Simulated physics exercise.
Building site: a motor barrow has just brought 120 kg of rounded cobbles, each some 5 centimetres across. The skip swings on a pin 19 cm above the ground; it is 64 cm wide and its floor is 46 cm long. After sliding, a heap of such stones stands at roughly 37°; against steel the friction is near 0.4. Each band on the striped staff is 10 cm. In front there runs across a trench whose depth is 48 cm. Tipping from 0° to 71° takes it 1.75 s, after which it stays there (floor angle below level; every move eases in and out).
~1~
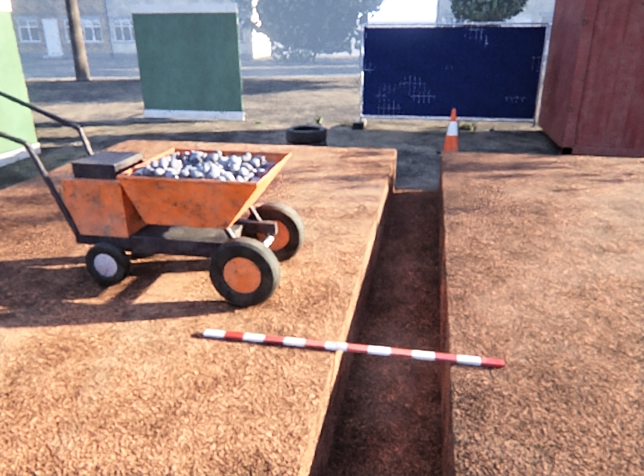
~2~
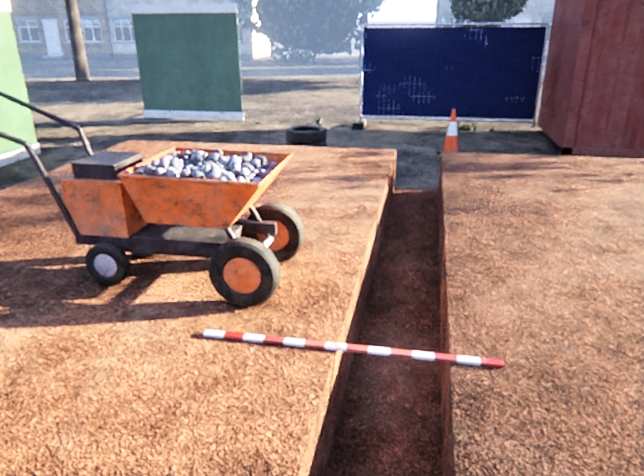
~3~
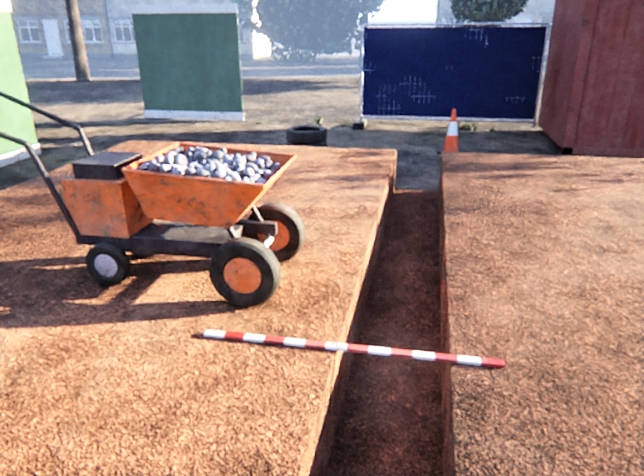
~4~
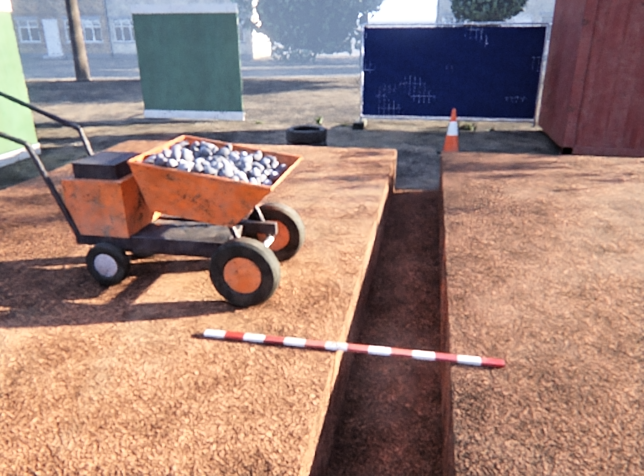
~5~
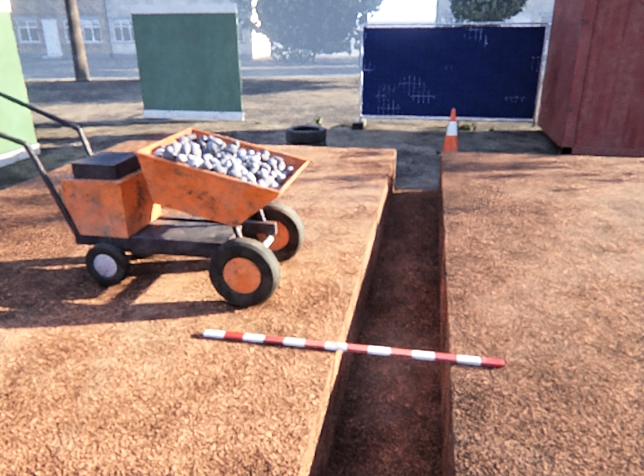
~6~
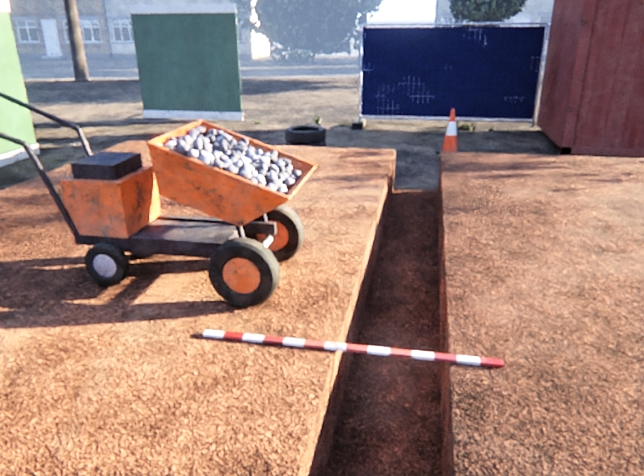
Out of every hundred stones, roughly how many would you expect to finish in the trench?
Close to 100 in every hundred.
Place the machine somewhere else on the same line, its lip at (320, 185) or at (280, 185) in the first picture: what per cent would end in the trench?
First place: Near 75%; second place: Near 100%.
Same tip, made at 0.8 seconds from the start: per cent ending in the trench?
Around 100 per cent would end in the trench.
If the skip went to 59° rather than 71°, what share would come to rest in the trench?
In that case some 75 per cent.
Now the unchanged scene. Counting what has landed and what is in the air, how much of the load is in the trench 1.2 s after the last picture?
I'd say near 60 per cent at that time.
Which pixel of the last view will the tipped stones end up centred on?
The resting stones are centred at roughly (402, 356).
Then, 0.7 s after the last picture the floor is at 60°, 98 % in the skip, 1 % short of the trench, 1 % in the trench; the foremost stones are at (359, 237).
Then, 1.2 s after the last picture the floor is at 71°, 41 % in the skip, 59 % in the trench; the foremost stones are at (437, 356).
Then, 1.6 s after the last picture the floor is at 71°, 17 % in the skip, 82 % in the trench; the foremost stones are at (437, 354).
Then, 3.6 s after the last picture the floor is at 71°, 0 % in the skip, 100 % in the trench; the foremost stones are at (437, 345).
